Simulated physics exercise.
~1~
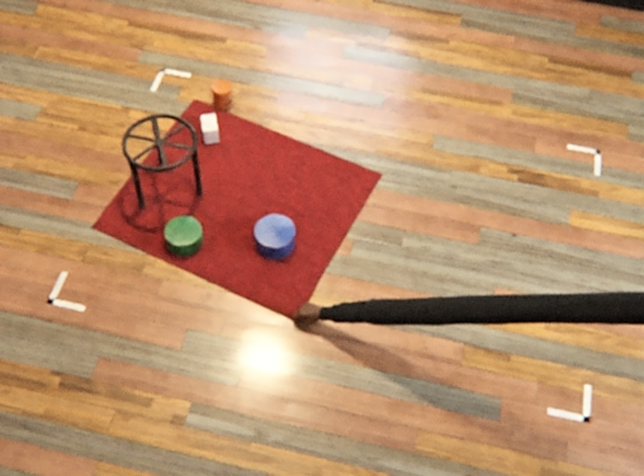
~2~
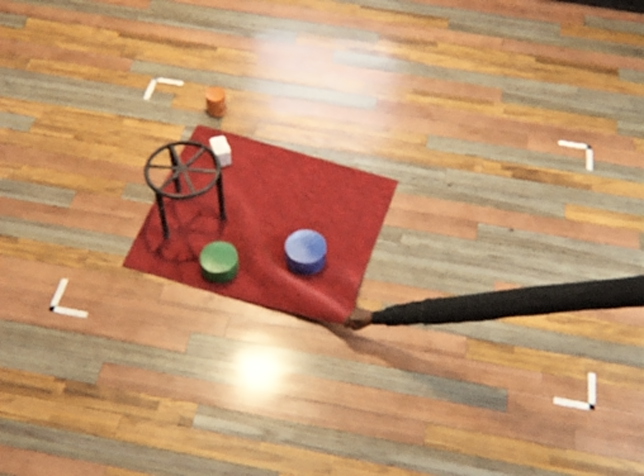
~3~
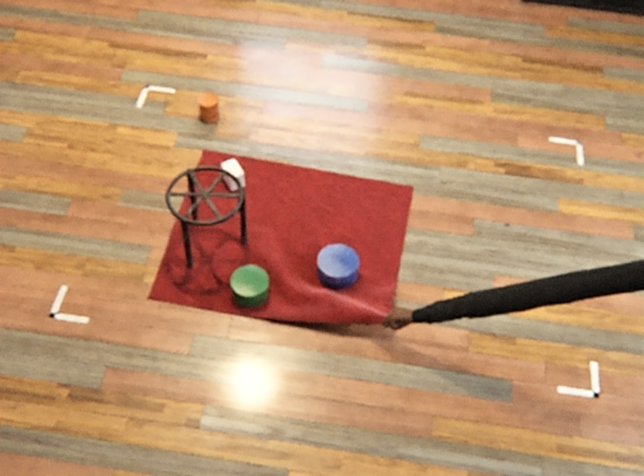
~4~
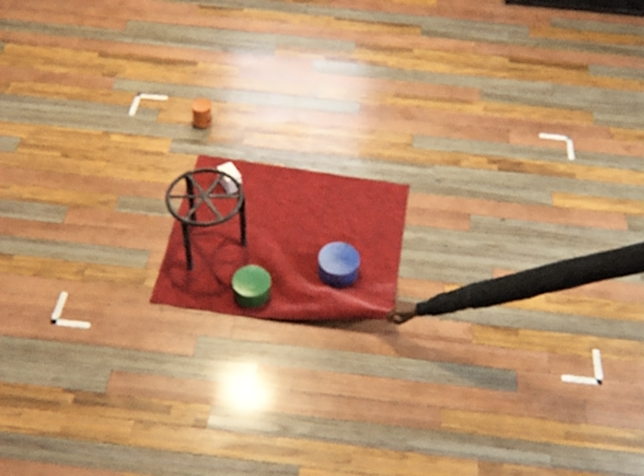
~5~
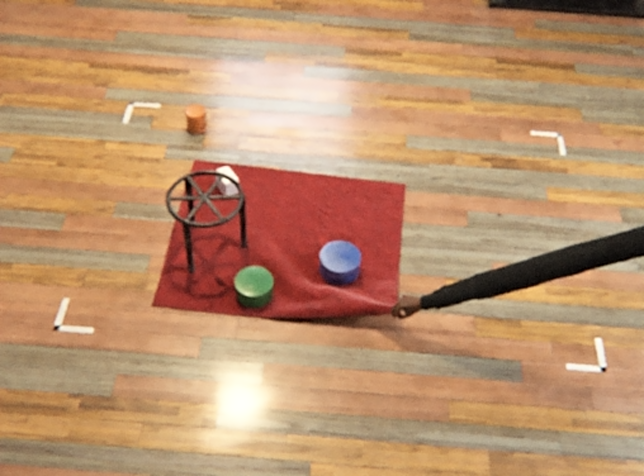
A dark red cloth lies on a striped wooden floor between white tape corners, with a round black stool, a green tub, a blue tub and a small white block on it, while an orange bin stands at its top edge. A long black arm reaching in from the right holds the cloth's lower corner and pulls it right and slightly down. The stool, tubs and block ride along with the cloth, leaving the orange bin behind on the bare floor. The pulling then stops, and everything rests in place, the four things still on the slightly rumpled cloth and the arm still at its corner.
